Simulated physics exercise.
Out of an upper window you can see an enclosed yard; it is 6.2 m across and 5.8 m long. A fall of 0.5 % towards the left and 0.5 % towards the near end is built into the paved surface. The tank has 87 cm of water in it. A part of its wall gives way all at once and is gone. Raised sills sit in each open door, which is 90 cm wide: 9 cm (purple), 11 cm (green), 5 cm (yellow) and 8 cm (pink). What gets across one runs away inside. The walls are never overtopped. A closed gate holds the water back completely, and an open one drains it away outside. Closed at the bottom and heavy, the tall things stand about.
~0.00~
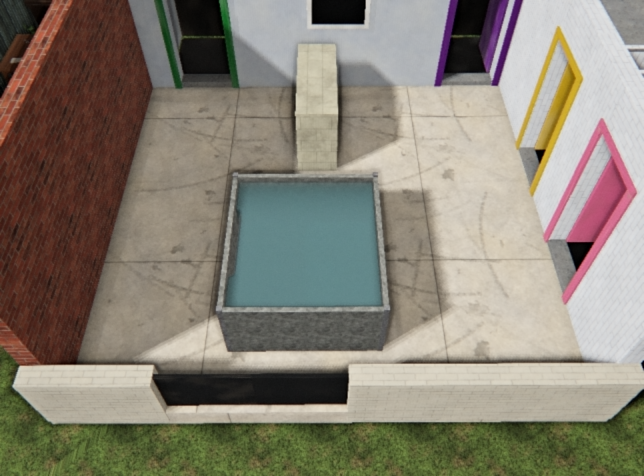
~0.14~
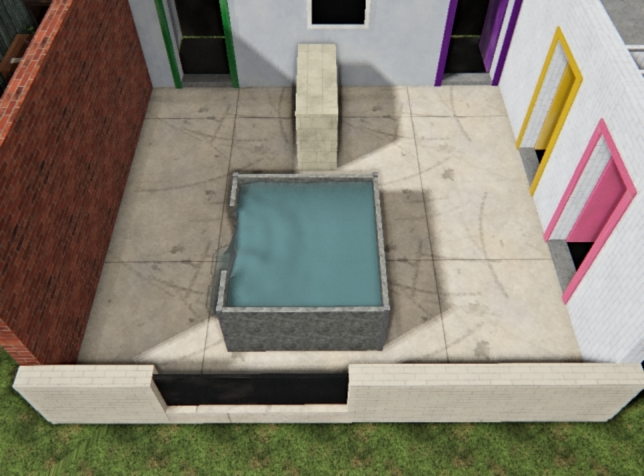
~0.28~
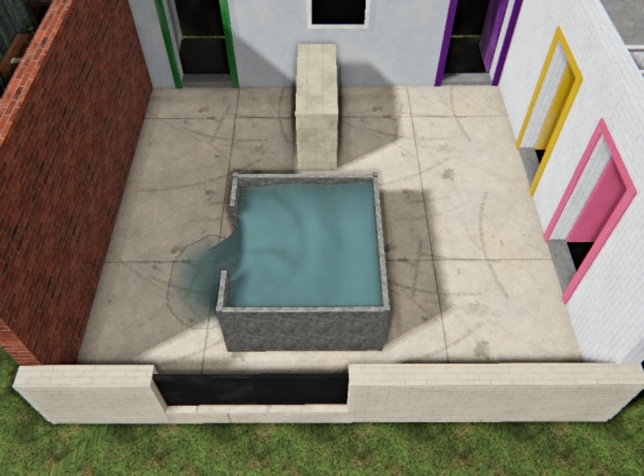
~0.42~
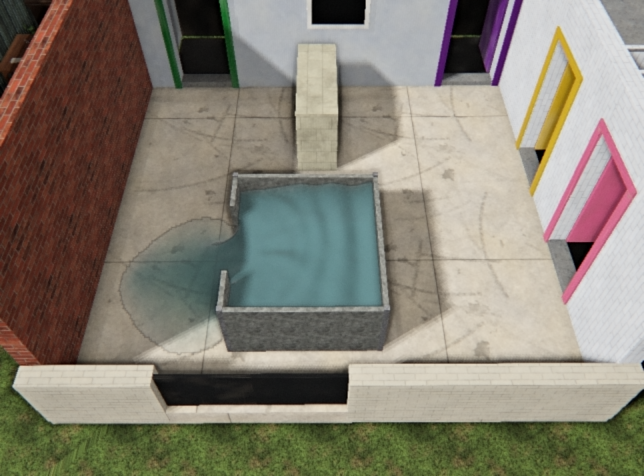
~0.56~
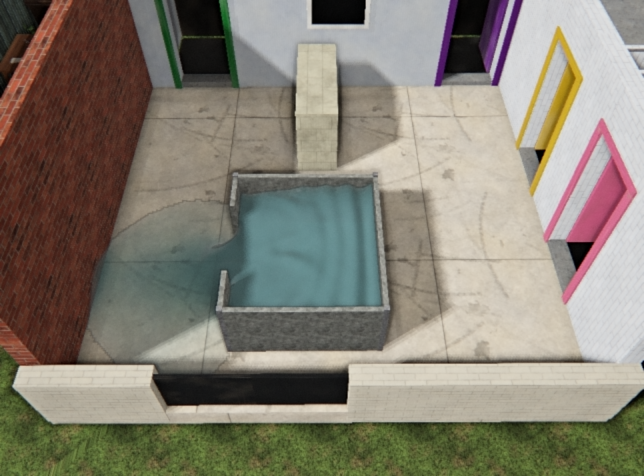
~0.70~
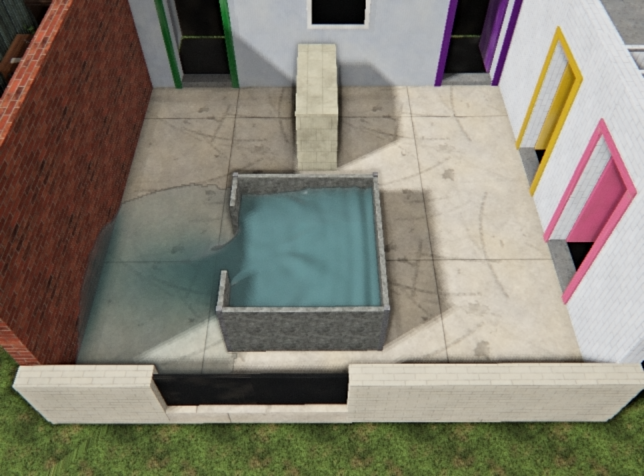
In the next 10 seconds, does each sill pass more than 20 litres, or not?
One by one: The purple door lets in a smaller amount than the limit, the green door lets in a larger amount than the limit, the yellow door lets in a larger amount than the limit, the pink door lets in a smaller amount than the limit.
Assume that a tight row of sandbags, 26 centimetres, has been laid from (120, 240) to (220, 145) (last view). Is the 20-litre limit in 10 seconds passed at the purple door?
Purple: Exceeded.
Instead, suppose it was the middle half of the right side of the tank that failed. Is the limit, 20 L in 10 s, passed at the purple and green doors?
Result against the limit at purple: Limit broken; result at green: Limit held.
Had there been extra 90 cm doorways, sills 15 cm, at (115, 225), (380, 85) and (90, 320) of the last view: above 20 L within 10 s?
More, less, more.
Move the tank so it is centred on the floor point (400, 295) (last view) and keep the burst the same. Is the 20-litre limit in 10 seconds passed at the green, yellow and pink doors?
Result - green door exceeds it, yellow door does not exceed it, pink door does not exceed it.
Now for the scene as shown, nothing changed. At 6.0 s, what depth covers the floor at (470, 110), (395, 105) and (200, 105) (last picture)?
Around 2 cm, 4 cm and 17 cm.
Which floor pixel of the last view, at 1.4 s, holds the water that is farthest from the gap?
That would be close to (147, 113).
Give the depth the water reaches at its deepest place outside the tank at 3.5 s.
About 34 cm at most.
After 1.4 s water covers 20 % of the floor and is deepest (65 cm) near (69, 393); purple door not reached, green door not reached, yellow door not reached, pink door not reached.
After 2.2 s water covers 30 % of the floor and is deepest (47 cm) near (69, 393); purple door not reached, green door 22 cm at the sill, 4 L in, yellow door not reached, pink door not reached.
After 3.5 s water covers 50 % of the floor and is deepest (34 cm) near (98, 290); purple door not reached, green door 22 cm at the sill, 76 L in, yellow door not reached, pink door not reached.
After 6.0 s water covers 85 % of the floor and is deepest (20 cm) near (101, 279); purple door 3 cm at the sill, 0 L in, green door 18 cm at the sill, 159 L in, yellow door 6 cm at the sill, 0 L in, pink door 8 cm at the sill, 2 L in.
After 10.0 s water covers 100 % of the floor and is deepest (15 cm) near (69, 393); purple door 9 cm at the sill, 5 L in, green door 11 cm at the sill, 194 L in, yellow door 9 cm at the sill, 36 L in, pink door 6 cm at the sill, 3 L in.
